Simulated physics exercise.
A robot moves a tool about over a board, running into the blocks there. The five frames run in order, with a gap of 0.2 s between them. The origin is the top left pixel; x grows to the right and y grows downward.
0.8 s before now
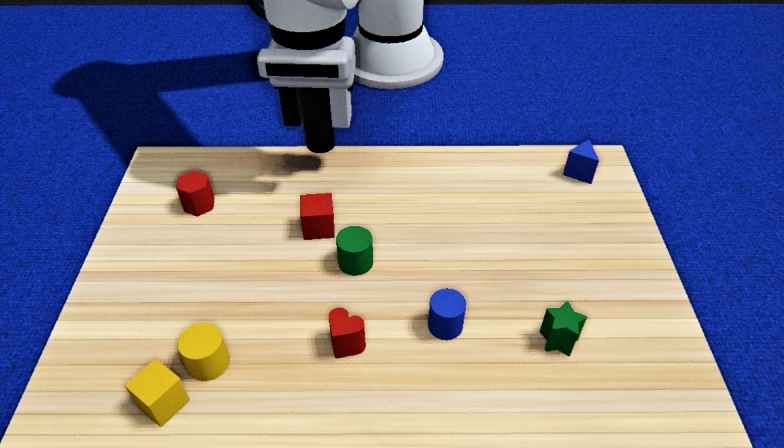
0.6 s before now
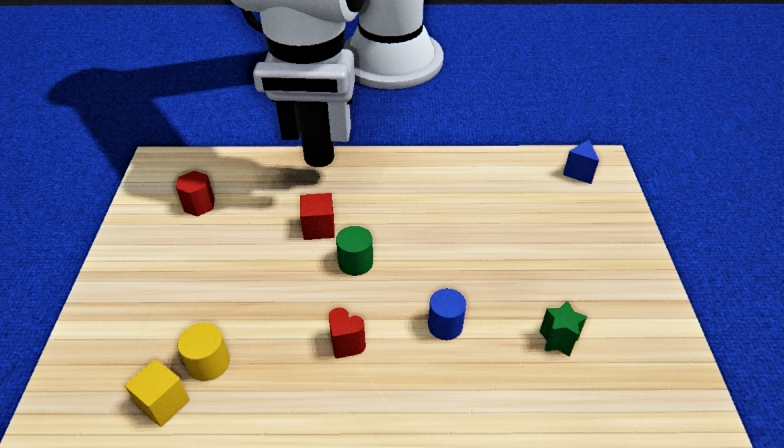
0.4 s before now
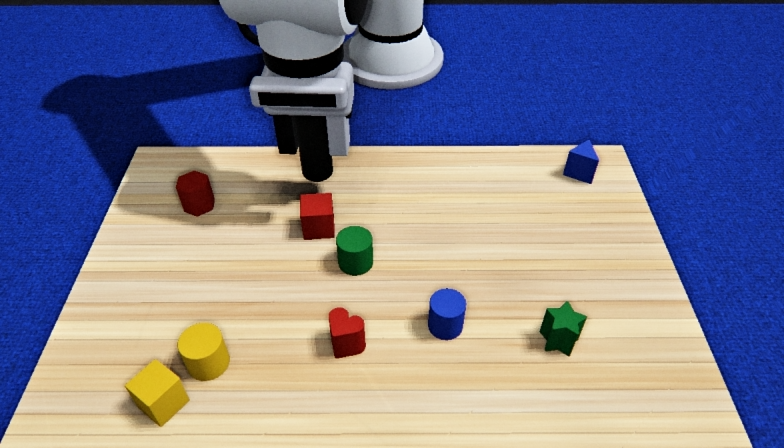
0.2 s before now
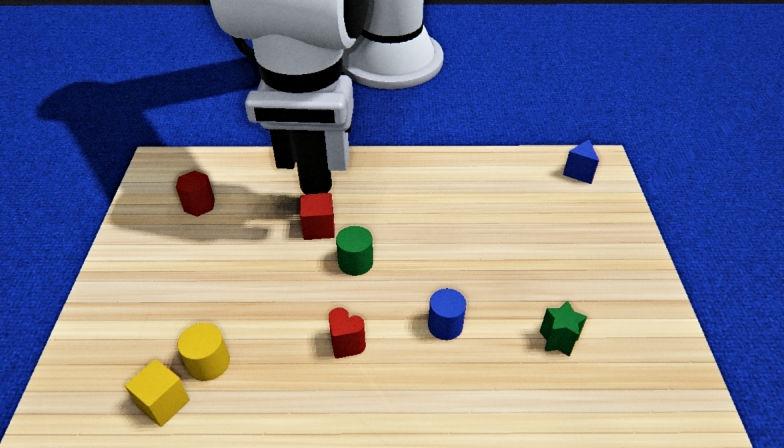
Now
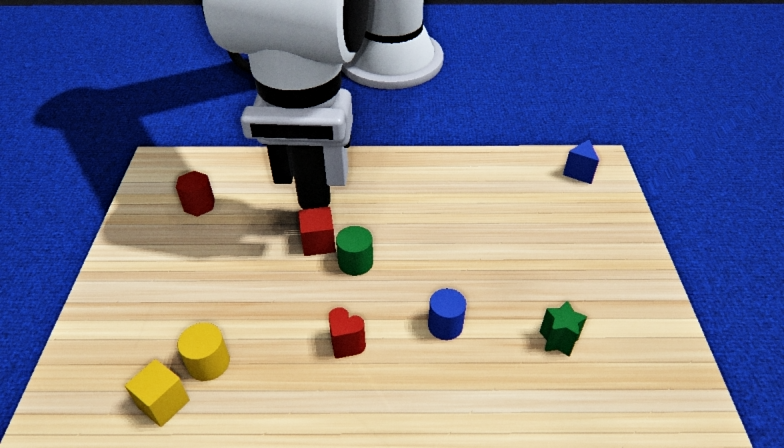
A robot arm lowered its black tip toward the viewer over a wooden board of colored blocks, reached the red cube and nudged it slightly forward beside the green cylinder, while the other blocks stayed still.
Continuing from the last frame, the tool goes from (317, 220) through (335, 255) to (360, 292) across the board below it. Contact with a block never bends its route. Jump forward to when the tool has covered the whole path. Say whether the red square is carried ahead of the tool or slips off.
Fallen away.
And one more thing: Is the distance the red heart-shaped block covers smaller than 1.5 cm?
The answer is yes.
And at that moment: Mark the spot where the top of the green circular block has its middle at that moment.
Top centre: (396, 265).
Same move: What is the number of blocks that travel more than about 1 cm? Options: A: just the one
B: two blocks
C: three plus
Correct choice: B.
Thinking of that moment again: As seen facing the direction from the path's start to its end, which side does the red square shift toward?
Facing from start to end, it shifts right.
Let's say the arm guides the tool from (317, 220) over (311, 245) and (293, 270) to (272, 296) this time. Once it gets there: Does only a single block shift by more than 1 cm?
Yes
The first path, step by step. One third of the way, tool at (326, 226); red square at (319, 245), turned 15° clockwise.
Two thirds of the way, tool at (341, 250); red square at (319, 267), turned 50° clockwise; green circular block at (374, 254).
At the end, tool at (359, 275); red square at (319, 273), turned 70° clockwise; red heart-shaped block not moved; green circular block at (396, 265).
